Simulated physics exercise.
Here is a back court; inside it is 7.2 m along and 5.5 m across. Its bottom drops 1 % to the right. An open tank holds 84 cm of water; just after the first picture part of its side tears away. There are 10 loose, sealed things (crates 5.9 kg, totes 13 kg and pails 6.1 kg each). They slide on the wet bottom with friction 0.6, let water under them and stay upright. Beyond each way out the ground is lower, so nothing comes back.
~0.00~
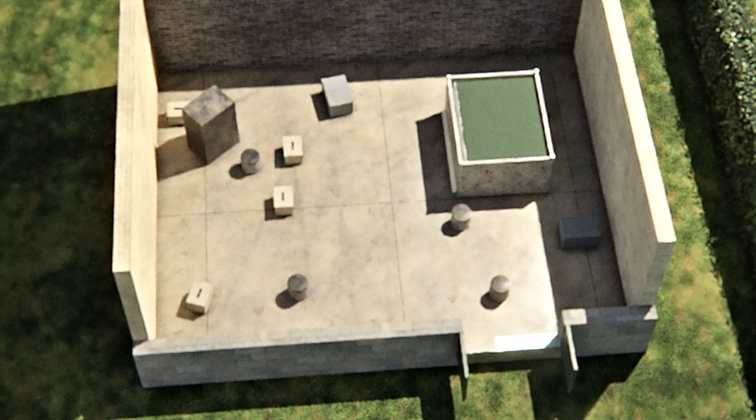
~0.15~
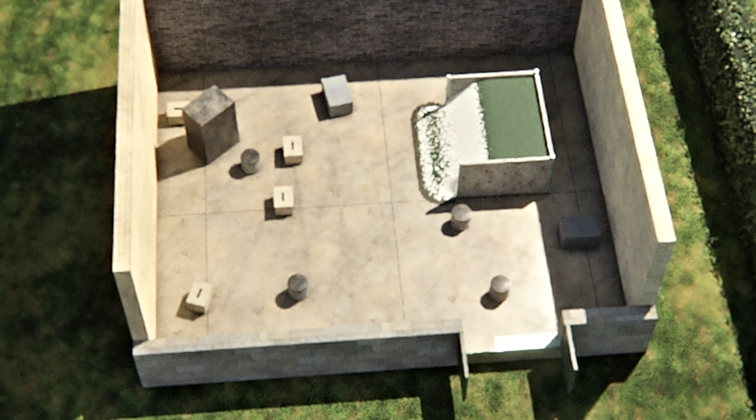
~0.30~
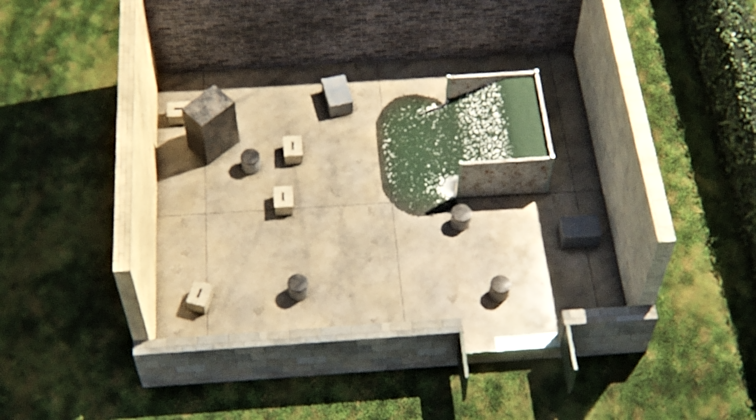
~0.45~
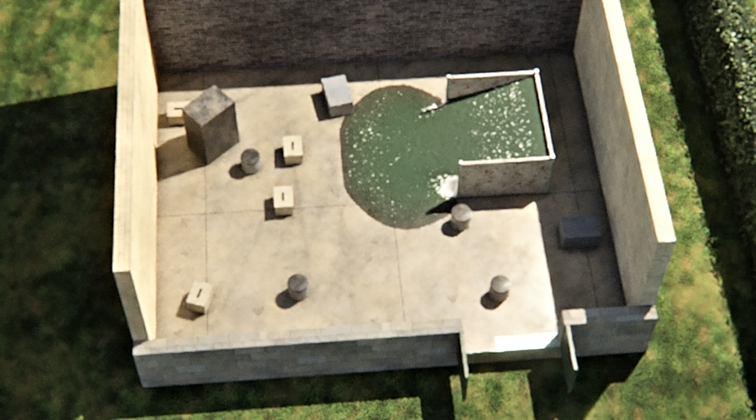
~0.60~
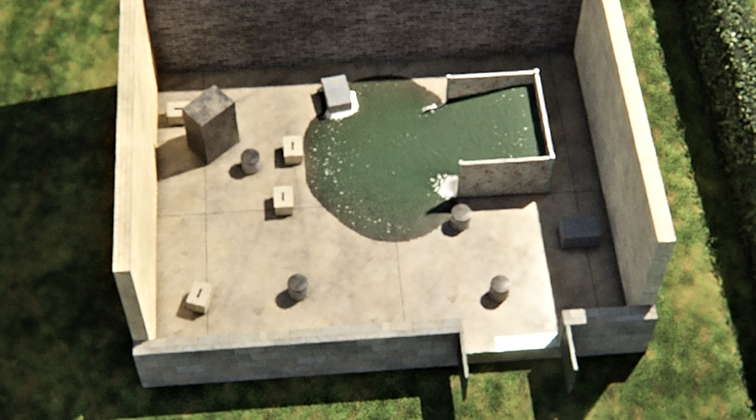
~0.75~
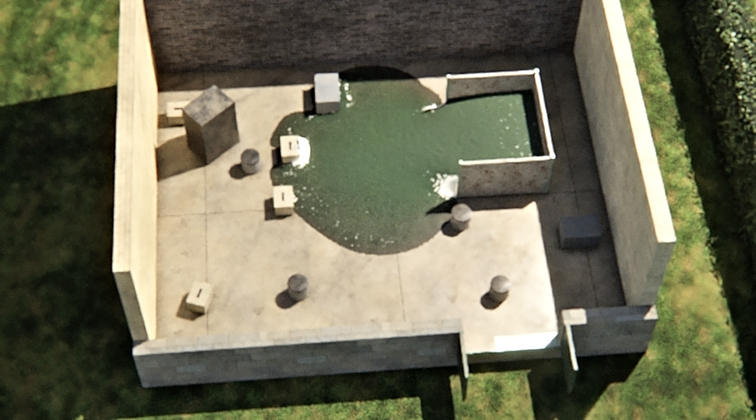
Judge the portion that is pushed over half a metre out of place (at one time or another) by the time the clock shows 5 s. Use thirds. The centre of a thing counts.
Share: Two thirds or above.
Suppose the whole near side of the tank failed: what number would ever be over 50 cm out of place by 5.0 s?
Then 3.
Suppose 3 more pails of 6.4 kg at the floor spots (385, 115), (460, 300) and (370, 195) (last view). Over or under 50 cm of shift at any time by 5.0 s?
In that order: Over, under, more.
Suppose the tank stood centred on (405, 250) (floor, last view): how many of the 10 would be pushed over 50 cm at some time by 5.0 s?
Then 7.
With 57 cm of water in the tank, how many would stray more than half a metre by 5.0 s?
Then 4.
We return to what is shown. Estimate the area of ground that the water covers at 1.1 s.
Some 16 m2.
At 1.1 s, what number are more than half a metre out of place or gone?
2 of them.
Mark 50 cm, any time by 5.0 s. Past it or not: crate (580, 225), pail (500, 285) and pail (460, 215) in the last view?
In that order: Short of it, short of it, less.
After 1.1 s 2 of 10 are over 50 cm from their spots; 0 afloat.
After 2.2 s 5 of 10 are over 50 cm from their spots; 4 afloat.
After 3.5 s 7 of 10 are over 50 cm from their spots; 7 afloat.
After 5.0 s 7 of 10 are over 50 cm from their spots, and 7 have been at some point; 5 afloat.
